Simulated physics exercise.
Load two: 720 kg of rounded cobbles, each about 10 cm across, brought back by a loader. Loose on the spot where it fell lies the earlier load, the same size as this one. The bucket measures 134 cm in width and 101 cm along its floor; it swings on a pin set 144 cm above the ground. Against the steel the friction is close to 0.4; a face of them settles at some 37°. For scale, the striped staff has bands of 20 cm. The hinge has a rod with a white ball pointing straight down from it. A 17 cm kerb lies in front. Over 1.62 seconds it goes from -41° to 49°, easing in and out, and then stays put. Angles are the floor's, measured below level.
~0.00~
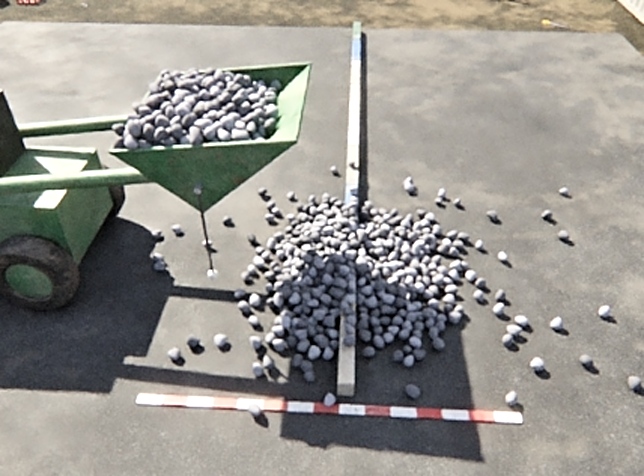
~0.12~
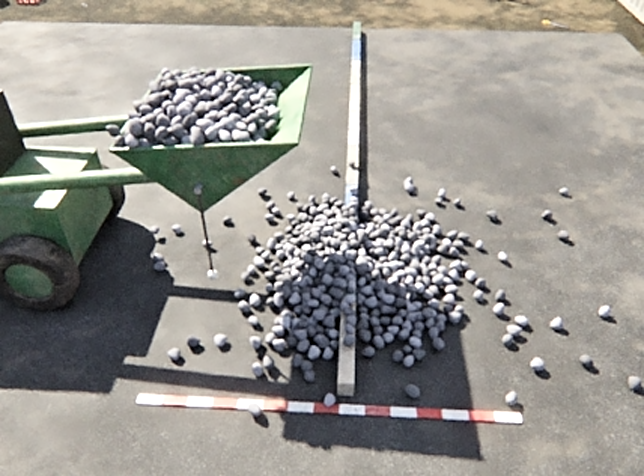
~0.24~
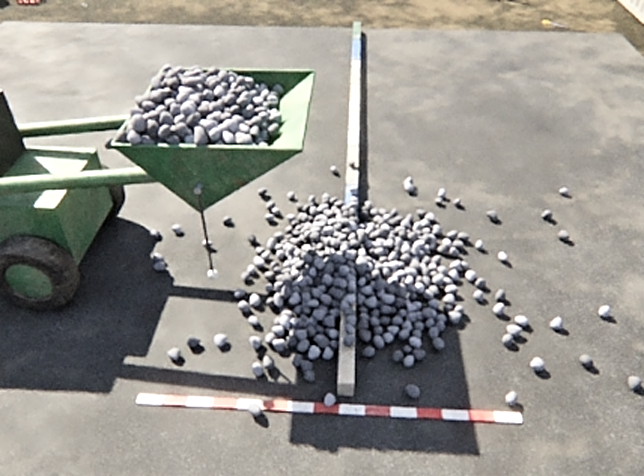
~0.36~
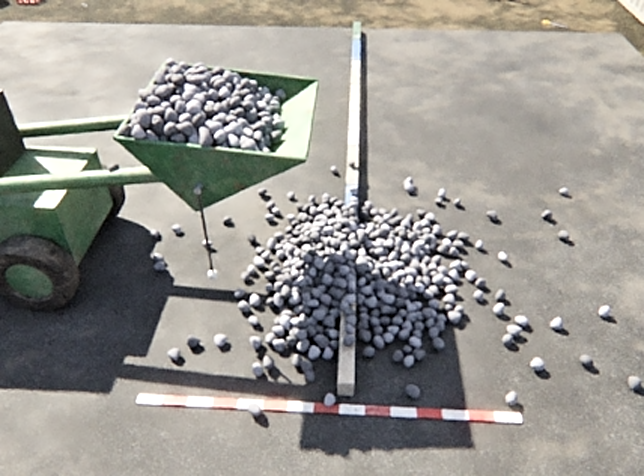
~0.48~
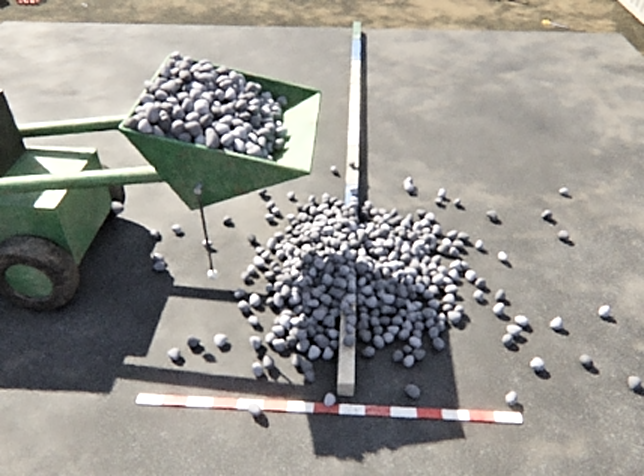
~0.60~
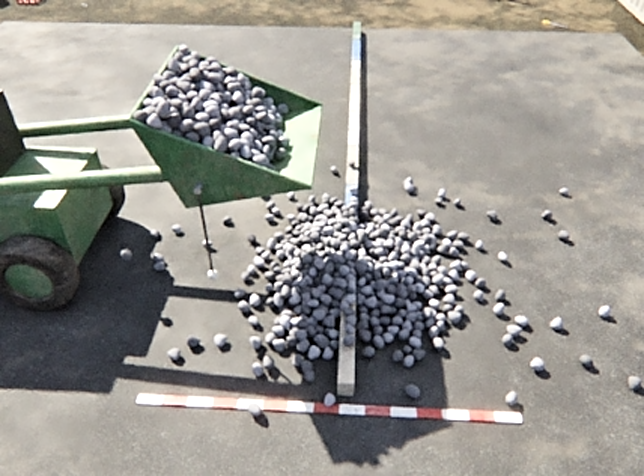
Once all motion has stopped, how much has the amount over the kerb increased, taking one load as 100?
It has increased by some 22 per cent.
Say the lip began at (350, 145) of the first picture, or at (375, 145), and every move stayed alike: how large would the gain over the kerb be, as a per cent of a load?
Close to 65 per cent, followed by close to 90 per cent.
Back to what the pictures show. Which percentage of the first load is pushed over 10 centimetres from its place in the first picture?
Roughly 15 % of them.
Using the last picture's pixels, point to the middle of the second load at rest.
Roughly pixel (312, 255) in the last view.
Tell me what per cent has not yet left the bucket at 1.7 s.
It still holds about 15 per cent.
After 1.2 s the floor is at 35°; in per cent of one load, 91 in the bucket, 64 on this side of the kerb, 46 over the kerb; the foremost stones are at (573, 289).
After 1.7 s the floor is at 49°; in per cent of one load, 15 in the bucket, 133 on this side of the kerb, 53 over the kerb; the foremost stones are at (573, 289).
After 2.1 s the floor is at 49°; in per cent of one load, 0 in the bucket, 137 on this side of the kerb, 64 over the kerb; the foremost stones are at (573, 289).
After 4.9 s the floor is at 49°; in per cent of one load, 0 in the bucket, 133 on this side of the kerb, 67 over the kerb; the foremost stones are at (573, 289). Net gain over the kerb, 22.
